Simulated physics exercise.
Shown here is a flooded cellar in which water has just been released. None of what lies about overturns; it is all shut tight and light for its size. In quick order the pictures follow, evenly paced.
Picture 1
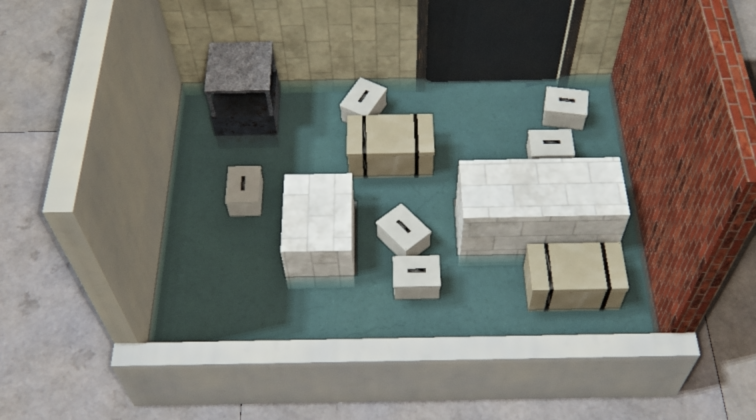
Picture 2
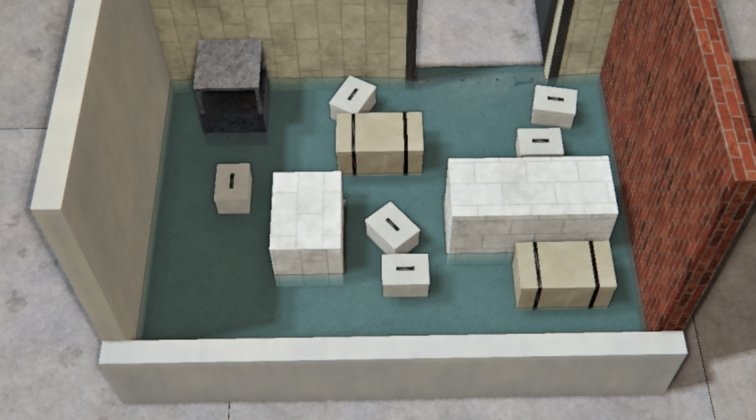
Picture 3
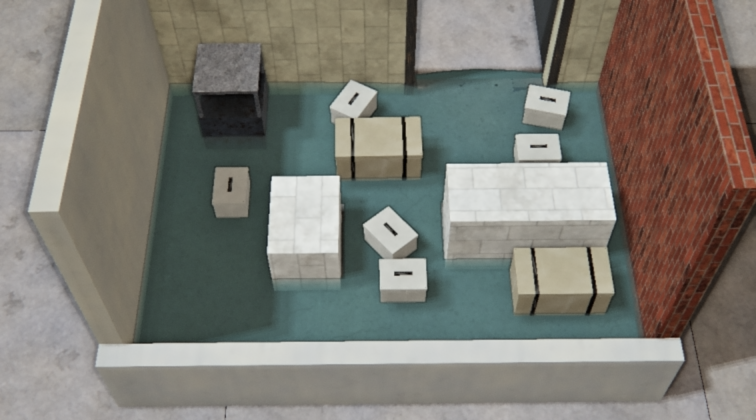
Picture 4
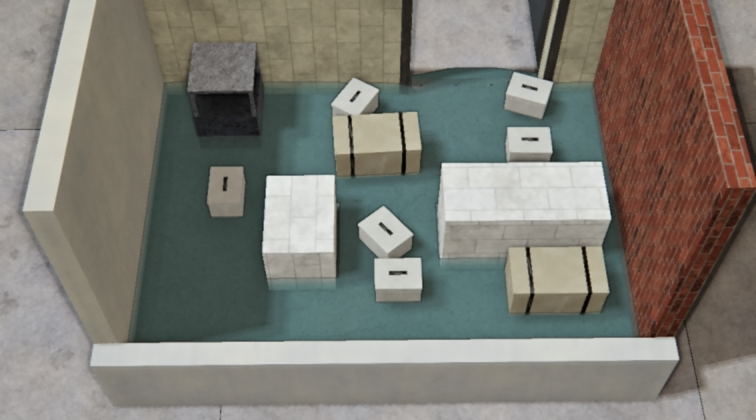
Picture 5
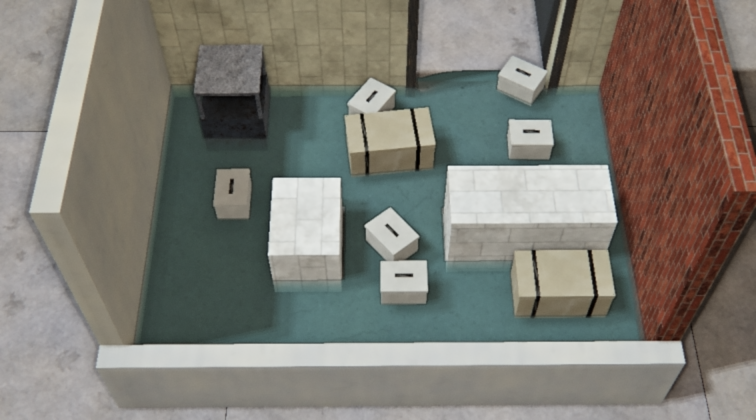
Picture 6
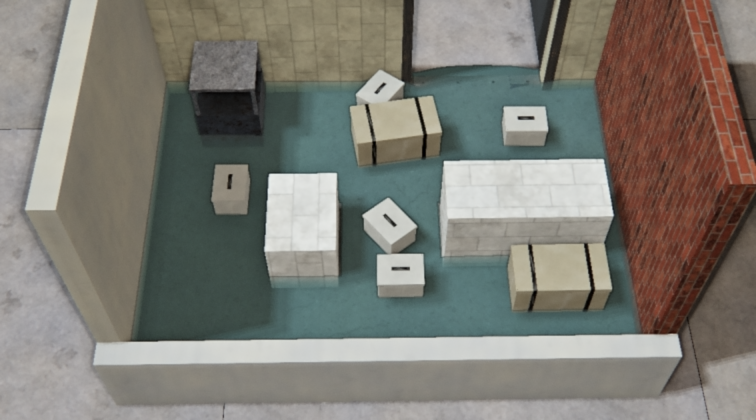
The dark door at the back of a flooded, box-filled room opened, and a small white box drifted to the gap and out of sight, while a strapped tan crate edged right behind it.
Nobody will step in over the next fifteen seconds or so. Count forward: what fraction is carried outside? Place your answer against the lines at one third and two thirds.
It sits at or past the two-thirds line.
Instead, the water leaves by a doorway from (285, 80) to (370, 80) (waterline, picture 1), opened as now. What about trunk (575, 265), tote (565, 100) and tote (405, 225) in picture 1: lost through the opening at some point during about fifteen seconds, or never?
Going through them in sequence: Trapped, then trapped, then gets out.
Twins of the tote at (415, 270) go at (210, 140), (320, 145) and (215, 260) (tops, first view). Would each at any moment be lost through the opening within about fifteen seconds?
Summary in sequence: Exits at some point, exits at some point, never leaves.
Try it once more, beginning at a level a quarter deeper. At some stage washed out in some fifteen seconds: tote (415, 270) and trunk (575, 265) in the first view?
The first one is lost through the opening and the second is never lost.
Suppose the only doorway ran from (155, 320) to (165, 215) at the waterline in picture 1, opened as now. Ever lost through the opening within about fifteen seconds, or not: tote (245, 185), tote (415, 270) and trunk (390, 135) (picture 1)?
Listed order gives departs, departs, departs.
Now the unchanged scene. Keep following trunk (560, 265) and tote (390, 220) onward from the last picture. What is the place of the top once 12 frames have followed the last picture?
(587, 261) and (523, 110).
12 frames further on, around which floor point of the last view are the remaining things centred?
The average lies close to (476, 175).
A moment on, 1 of 8 are out; 7 afloat.
Next, 4 of 8 are out; 4 afloat.
Later, 6 of 8 are out; 2 afloat.
In the end, 6 of 8 are out; 2 afloat.
